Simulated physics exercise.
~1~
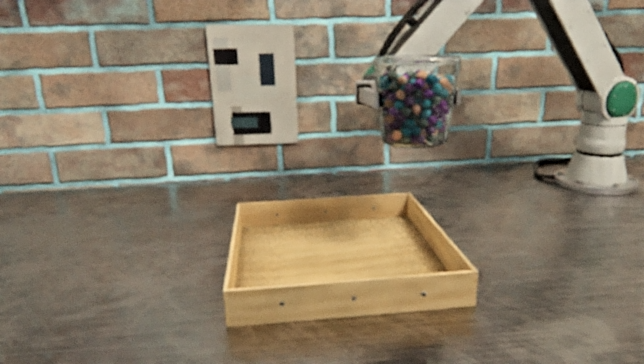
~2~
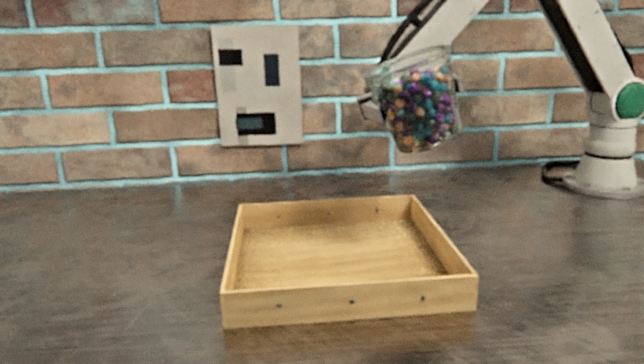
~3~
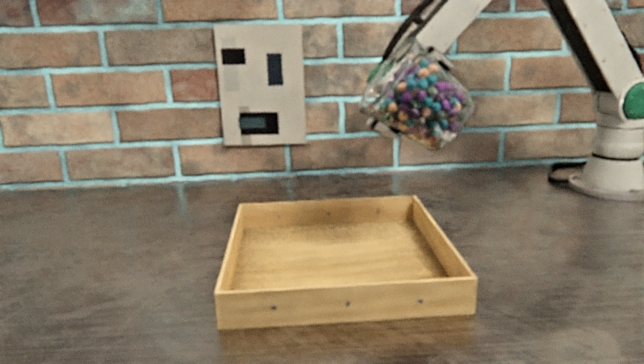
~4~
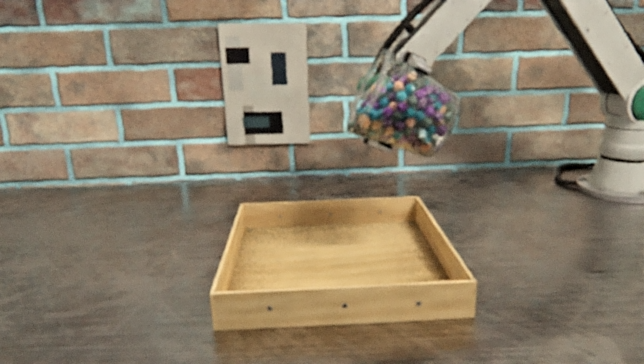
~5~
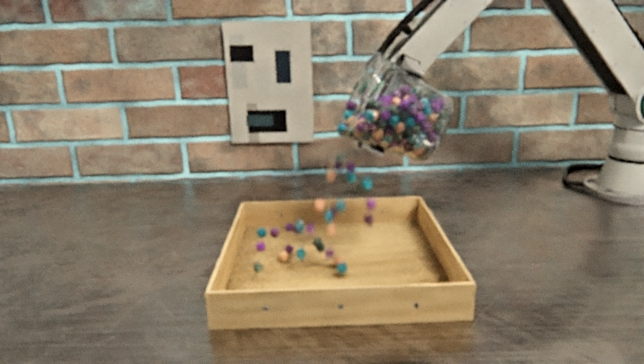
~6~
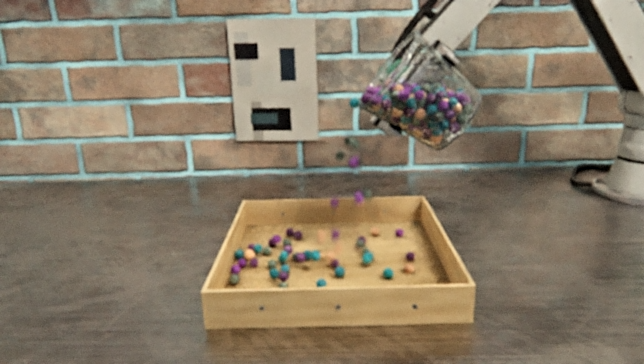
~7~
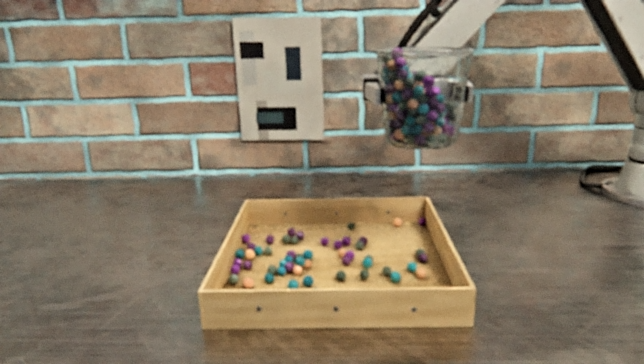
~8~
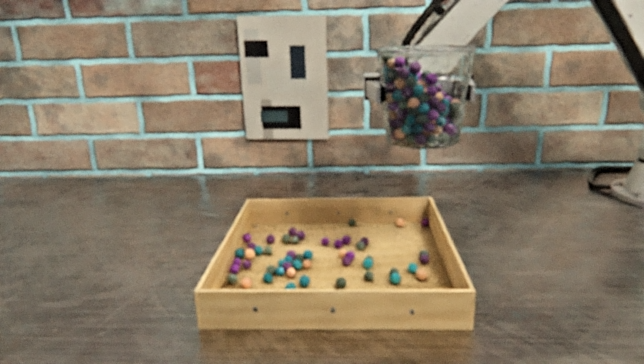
A robot arm tips a clear cup, spills some colourful balls into a wooden tray, then rights it.
